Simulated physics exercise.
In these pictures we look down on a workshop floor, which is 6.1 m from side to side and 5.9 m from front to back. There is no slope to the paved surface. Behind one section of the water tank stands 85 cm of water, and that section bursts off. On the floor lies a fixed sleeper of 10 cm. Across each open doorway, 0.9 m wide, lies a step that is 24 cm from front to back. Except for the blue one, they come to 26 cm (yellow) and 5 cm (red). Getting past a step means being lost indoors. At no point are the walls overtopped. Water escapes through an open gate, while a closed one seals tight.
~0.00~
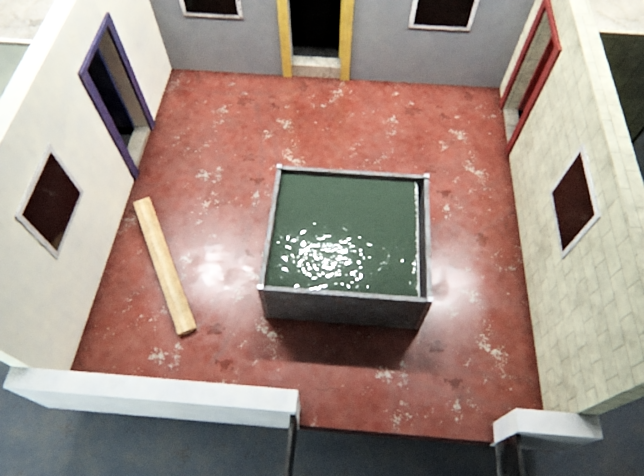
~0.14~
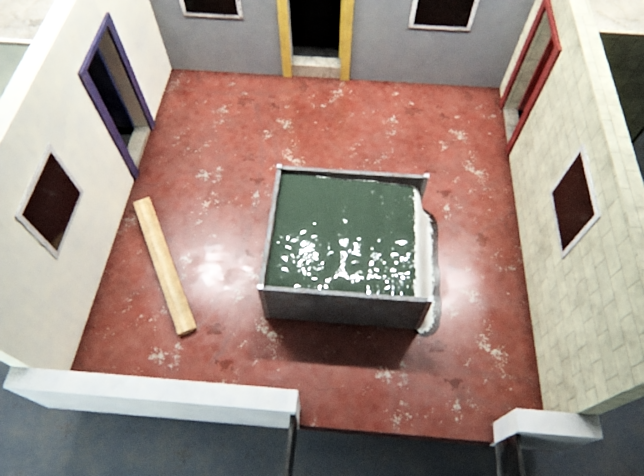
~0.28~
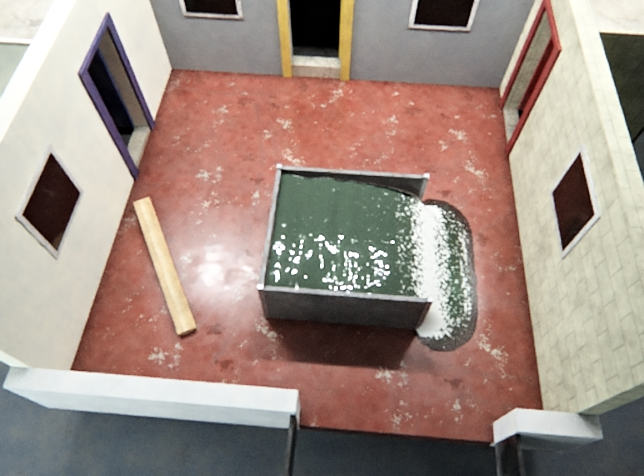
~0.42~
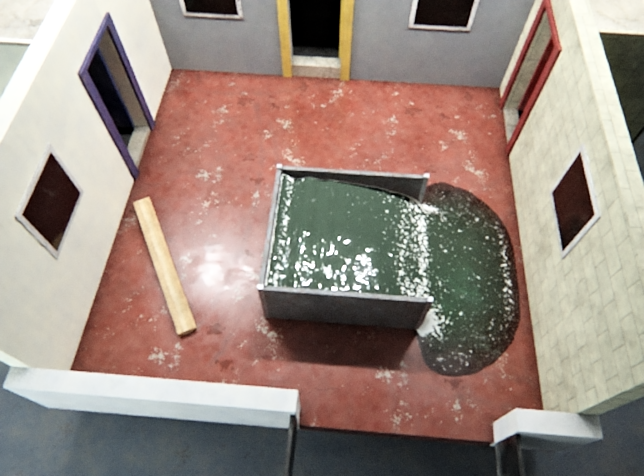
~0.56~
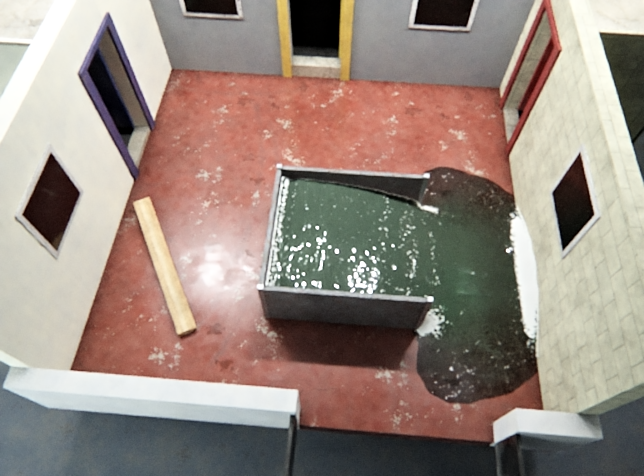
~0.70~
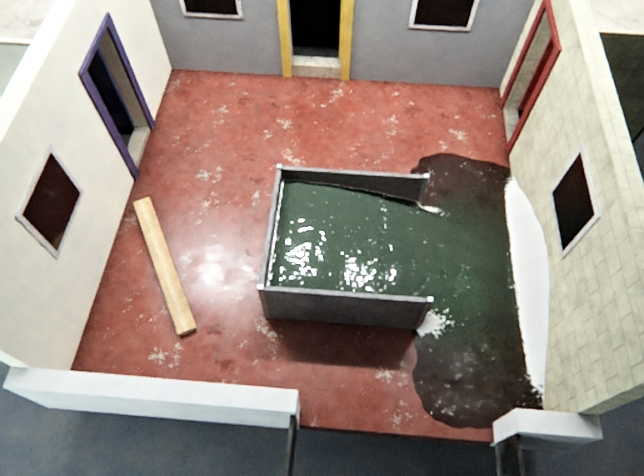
At the start, a square tank of dark green water stands still on a red floor, with a wooden plank lying to its left. The tank's right side gives way and water pours out, spreading in a widening dark pool that reaches the right wall and then extends along it both ways.
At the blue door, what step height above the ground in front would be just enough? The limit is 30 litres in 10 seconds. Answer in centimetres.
7.5 cm.
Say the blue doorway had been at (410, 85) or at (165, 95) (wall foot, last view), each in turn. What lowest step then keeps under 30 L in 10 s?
Roughly 16 cm, then roughly 13.0 cm.
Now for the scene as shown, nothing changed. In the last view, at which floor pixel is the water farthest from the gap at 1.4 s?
Around (493, 92).
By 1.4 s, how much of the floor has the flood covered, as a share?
I'd say near 20 percent is wet.
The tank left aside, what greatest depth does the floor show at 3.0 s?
32 cm.
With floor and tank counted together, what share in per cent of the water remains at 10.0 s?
Remaining share: Around 70 %.
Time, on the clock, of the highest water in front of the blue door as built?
Peak time: Around 5.0 s.
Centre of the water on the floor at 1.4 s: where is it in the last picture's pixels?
(416, 267) or so.
After 1.4 s water covers 20 % of the floor, deepest (62 cm) near (532, 410); it has not reached the blue door.
After 3.0 s water covers 50 % of the floor, deepest (32 cm) near (532, 410); it has not reached the blue door.
After 10.0 s water covers 95 % of the floor, deepest (12 cm) near (169, 313); 8 cm at the blue door, 6 litres in over its 10 cm step.
At the blue door as built, the water arrived by 4.4 s and peaked near 13 cm at 5.2 s.
Run again over the same 10 s with other heights there, 48 litres in over 6 cm, 17 litres over 8.5 cm. The limit of 30 litres is kept from about 7.5 cm up.
